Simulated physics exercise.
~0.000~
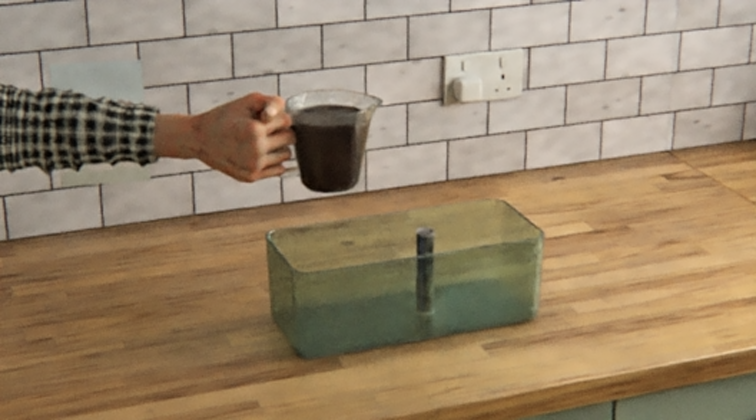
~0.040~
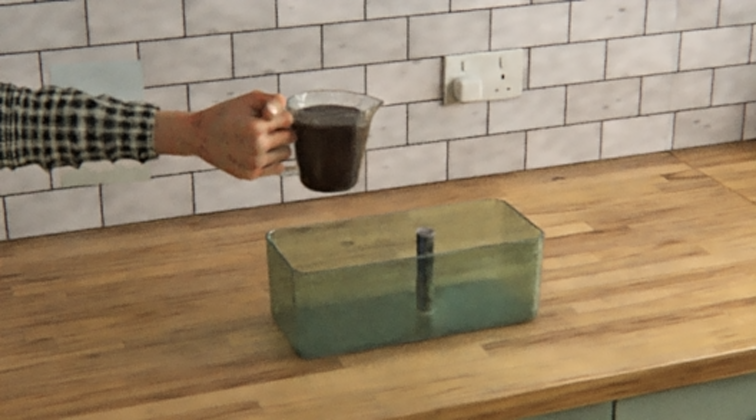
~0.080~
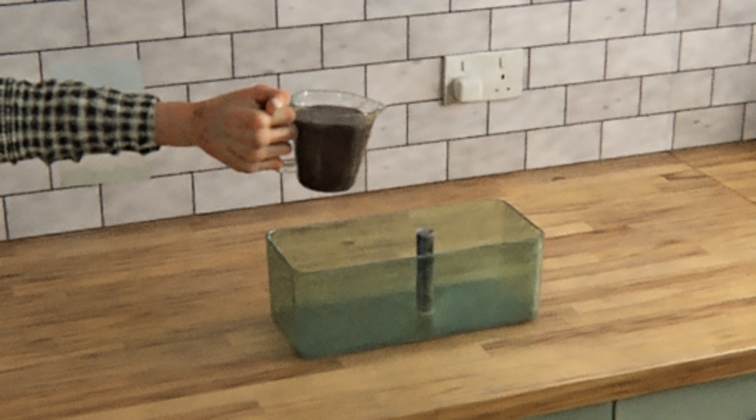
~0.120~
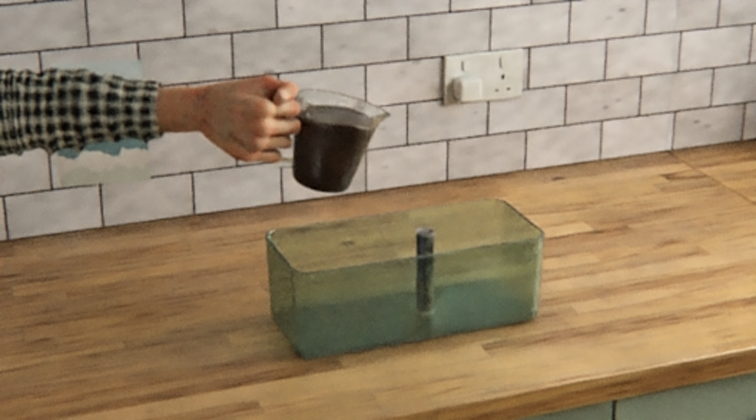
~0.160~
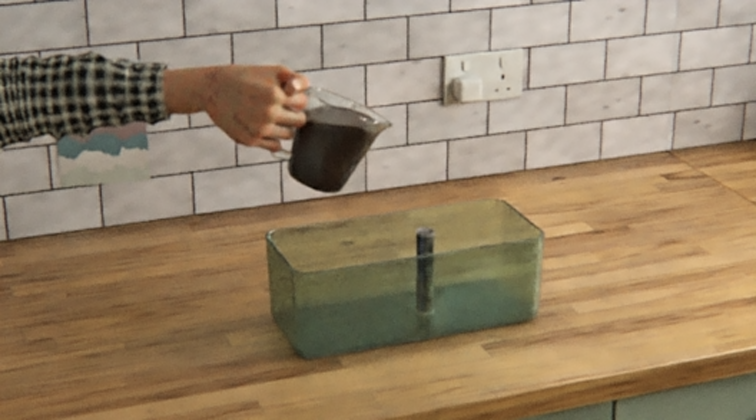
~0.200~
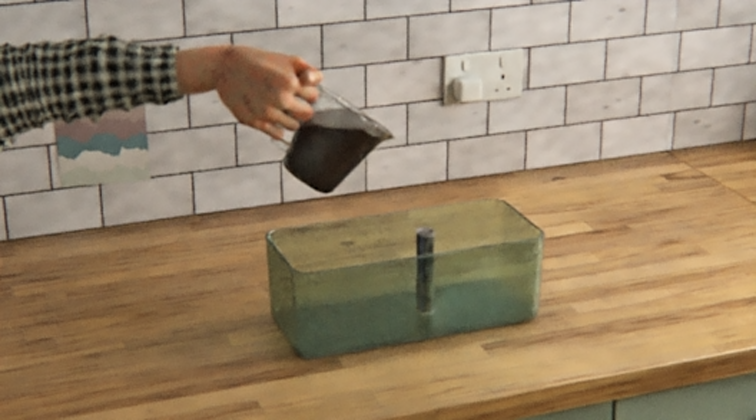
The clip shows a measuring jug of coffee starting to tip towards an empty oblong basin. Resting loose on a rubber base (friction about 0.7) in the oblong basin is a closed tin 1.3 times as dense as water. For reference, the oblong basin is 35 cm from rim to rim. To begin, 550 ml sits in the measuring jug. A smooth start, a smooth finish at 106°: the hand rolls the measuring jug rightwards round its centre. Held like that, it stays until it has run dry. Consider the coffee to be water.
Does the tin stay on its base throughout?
No, it is tipped over.
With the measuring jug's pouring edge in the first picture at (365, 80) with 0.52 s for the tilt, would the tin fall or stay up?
Result: Tin tipped over.
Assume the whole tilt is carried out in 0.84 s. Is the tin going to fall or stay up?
The tin tips over.
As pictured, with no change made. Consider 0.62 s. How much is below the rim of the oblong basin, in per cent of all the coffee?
Value: Approx. 86 %.
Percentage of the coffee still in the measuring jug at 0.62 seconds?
5 per cent or thereabouts.
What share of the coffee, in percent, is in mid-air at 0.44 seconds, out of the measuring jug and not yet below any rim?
Some 30 per cent.
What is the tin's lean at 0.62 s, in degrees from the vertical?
Near 0 degrees.
After 0.44 s the tilt is 102° and 38 per cent is still to pour; the tin stands where it began.
After 0.62 s the tilt is 106° and 5 per cent is still to pour; the tin stands 2 cm from where it began.
After 0.80 s the tilt is 106° and 0 per cent is still to pour; the tin leans 39°.
After 1.00 s the tilt is 106° and 0 per cent is still to pour; the tin lies on its side.
In the end the tin lies on its side.
